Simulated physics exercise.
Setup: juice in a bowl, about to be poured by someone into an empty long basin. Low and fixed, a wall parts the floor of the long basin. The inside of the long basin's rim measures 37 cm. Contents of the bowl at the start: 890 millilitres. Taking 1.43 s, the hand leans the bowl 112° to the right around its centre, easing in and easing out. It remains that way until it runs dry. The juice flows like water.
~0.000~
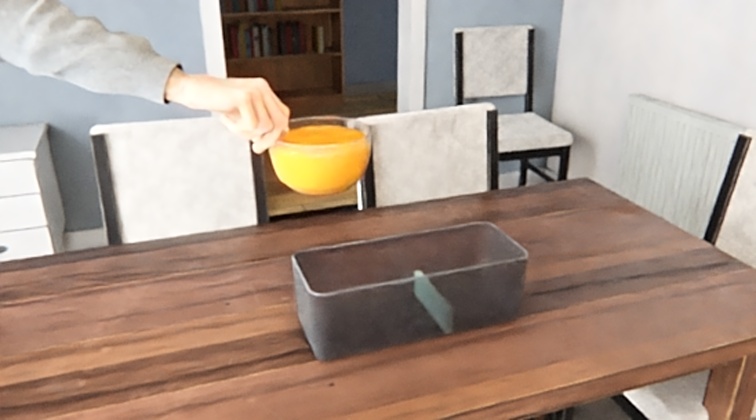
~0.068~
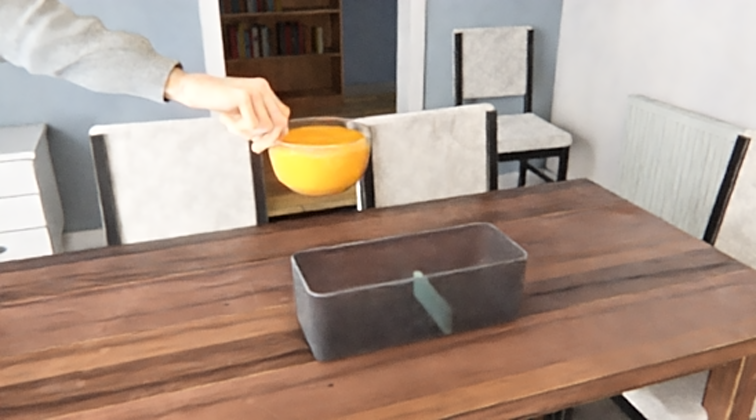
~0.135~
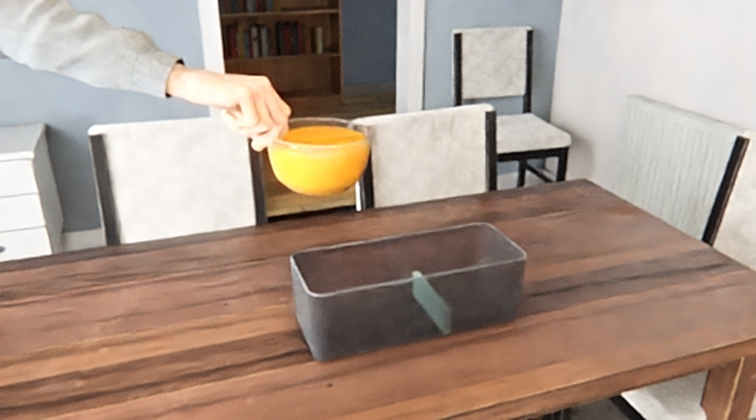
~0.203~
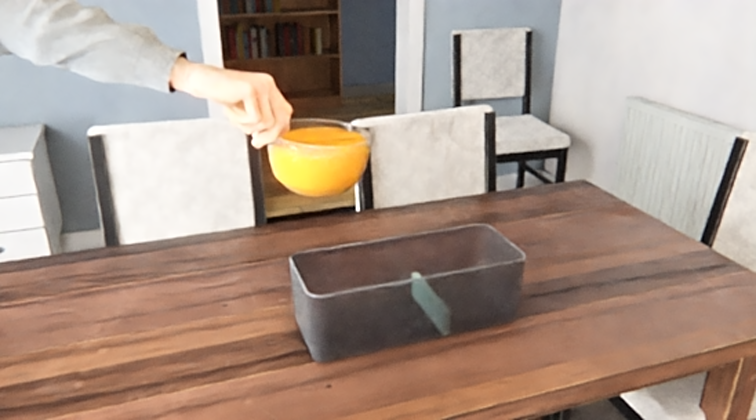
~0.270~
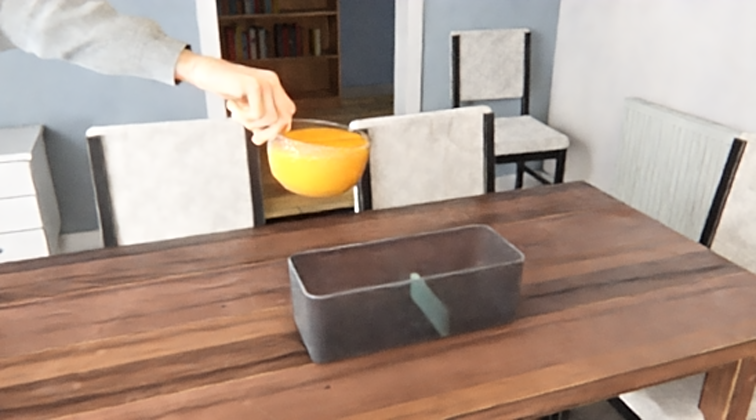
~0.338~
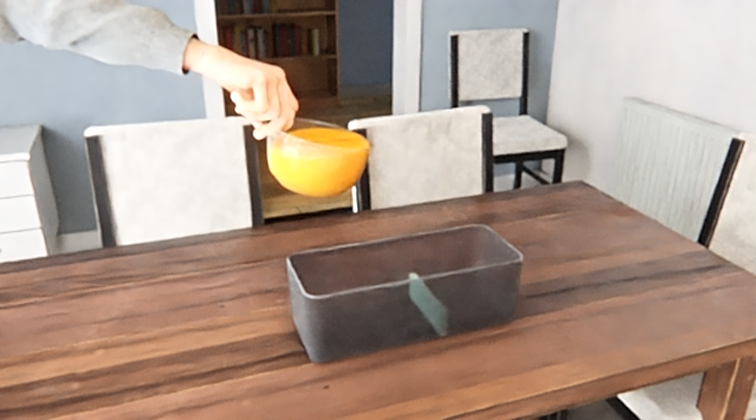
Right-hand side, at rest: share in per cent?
22 per cent.
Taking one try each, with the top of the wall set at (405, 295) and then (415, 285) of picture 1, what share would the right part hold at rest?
65 % and 50 %.
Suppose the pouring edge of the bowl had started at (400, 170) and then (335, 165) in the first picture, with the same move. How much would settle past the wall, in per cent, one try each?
About 60 %, then about 5 %.
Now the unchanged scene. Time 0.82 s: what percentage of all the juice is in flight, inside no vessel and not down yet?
It comes to about 34 percent.
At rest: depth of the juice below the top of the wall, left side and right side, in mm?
Left about 22 mm, while the right is about 34 mm.
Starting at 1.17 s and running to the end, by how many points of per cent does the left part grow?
It comes to near 10 per cent.
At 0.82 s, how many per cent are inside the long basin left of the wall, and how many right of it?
18 left and 3 right, roughly.
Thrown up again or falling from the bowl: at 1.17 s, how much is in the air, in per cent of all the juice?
Estimate: Around 10 per cent.
By 0.82 s the tilt is 68° and 44 per cent is still to pour, 17 is left of the wall and 3 right of it.
By 1.17 s the tilt is 103° and 3 per cent is still to pour, 66 is left of the wall and 20 right of it.
By 1.53 s the tilt is 112° and 0 per cent is still to pour, 77 is left of the wall and 22 right of it.
By 1.93 s the tilt is 112° and 0 per cent is still to pour, 76 is left of the wall and 22 right of it.
At rest 76 per cent lies left of the wall, 22 right of it and 1 outside.
